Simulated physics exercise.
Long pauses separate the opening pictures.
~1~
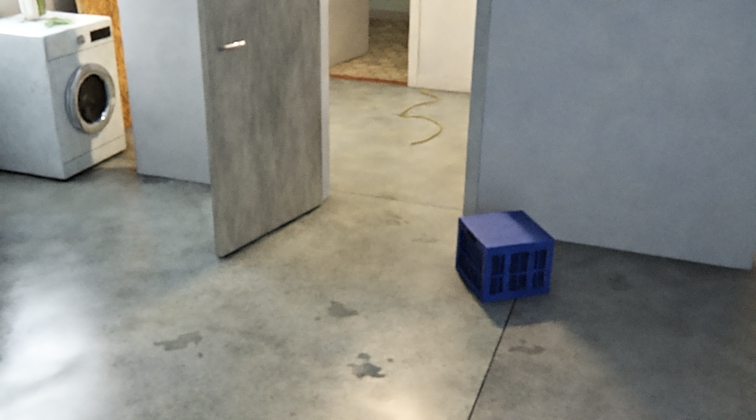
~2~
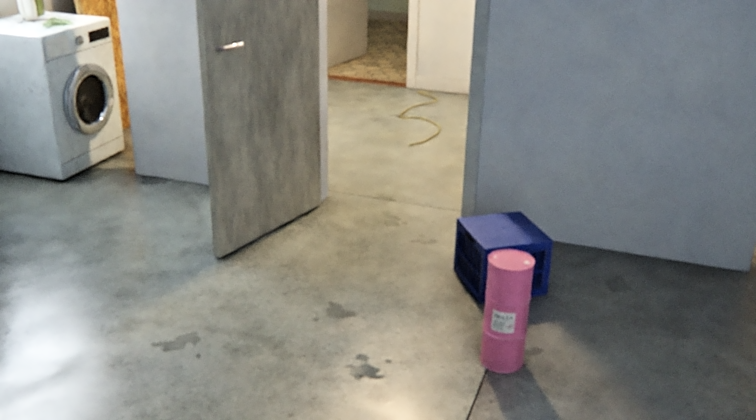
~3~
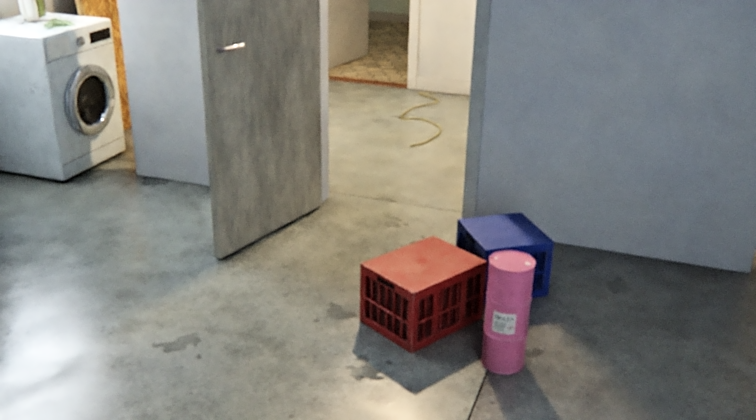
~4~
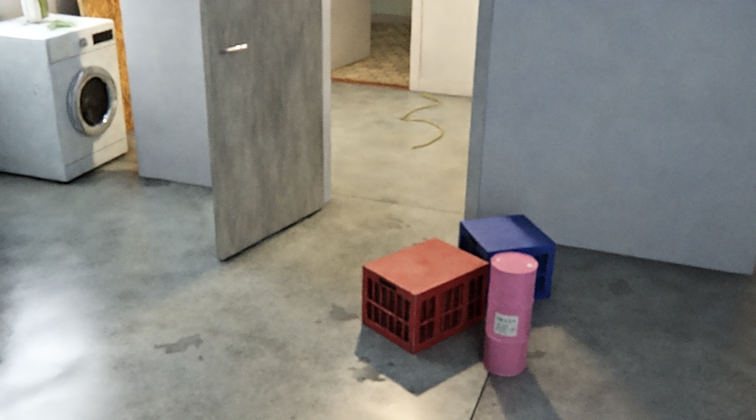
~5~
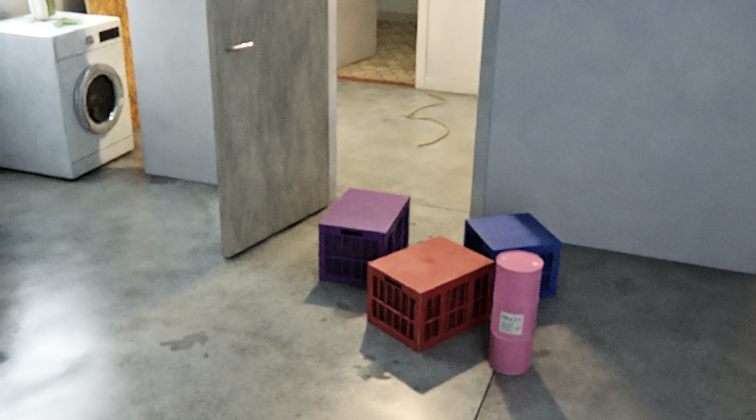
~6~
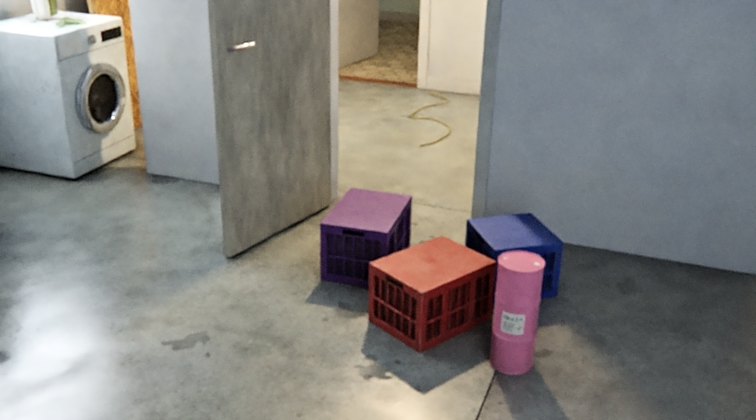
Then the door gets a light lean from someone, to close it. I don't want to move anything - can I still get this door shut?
The door never meets its frame.
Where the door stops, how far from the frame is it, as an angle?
I'd say it stays open by roughly 65 degrees.
Then, 0.50 s later than the last frame, door 98° open.
Then, 0.90 s later than the last frame, door 85° open.
Then, 1.10 s later than the last frame, door 77° open.
Then, 1.30 s later than the last frame, door 69° open.
When it is over, door 67° open; all 4 as before. End places, in pixels of the last picture, purple chest near (372, 237).
